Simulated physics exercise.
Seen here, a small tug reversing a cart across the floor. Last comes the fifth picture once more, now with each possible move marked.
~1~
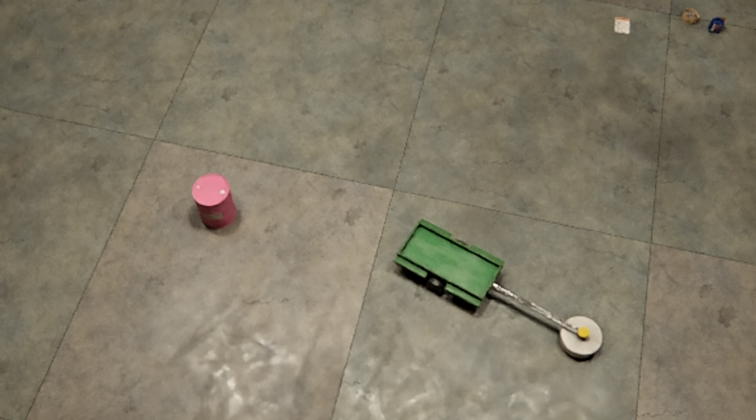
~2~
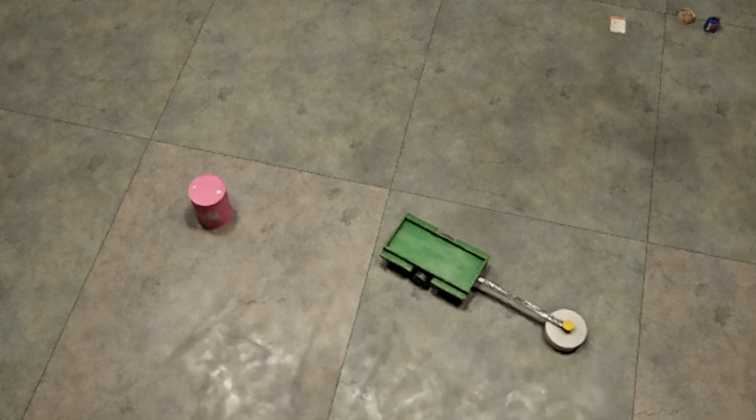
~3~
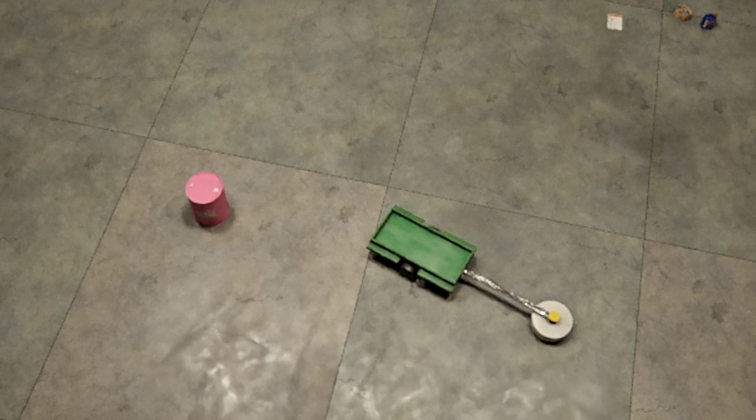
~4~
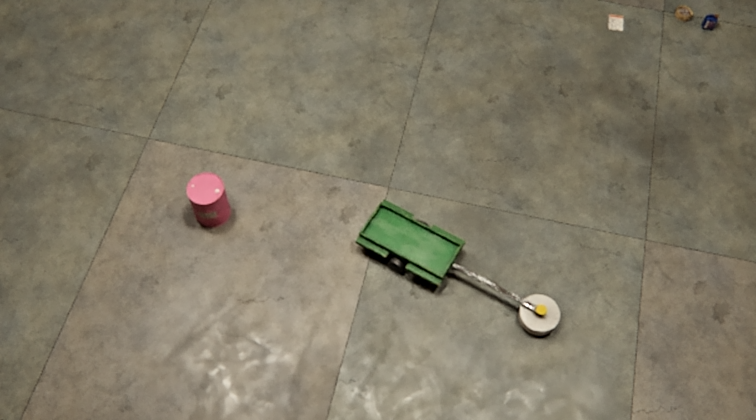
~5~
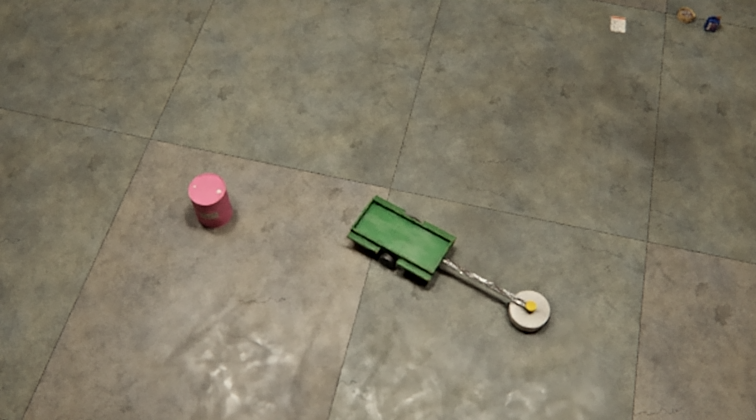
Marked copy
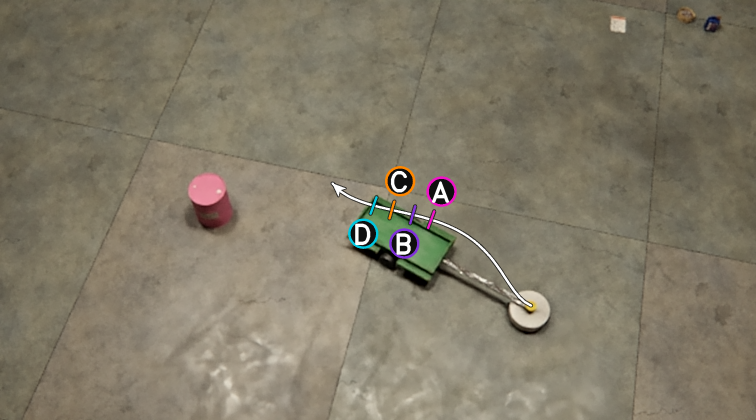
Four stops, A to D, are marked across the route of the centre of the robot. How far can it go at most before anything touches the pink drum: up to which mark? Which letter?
A is the last safe stop.
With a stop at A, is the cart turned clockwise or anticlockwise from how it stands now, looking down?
For that mark, anticlockwise.
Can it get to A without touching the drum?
Yes.
On the marked copy, A at (431, 220); B at (413, 215); C at (392, 210); D at (374, 206); the route from (531, 306) via (443, 224) to (333, 183).
Taking A. A third of the way, robot (498, 274), cart (365, 219).
Two thirds of the way, robot (467, 242), cart (329, 209).
When it is over, robot (431, 225), cart (292, 203); nothing has been touched.
As for the rest, B is too far, the drum has been hit; C is too far, the drum has been hit; D is too far, the drum has been hit.
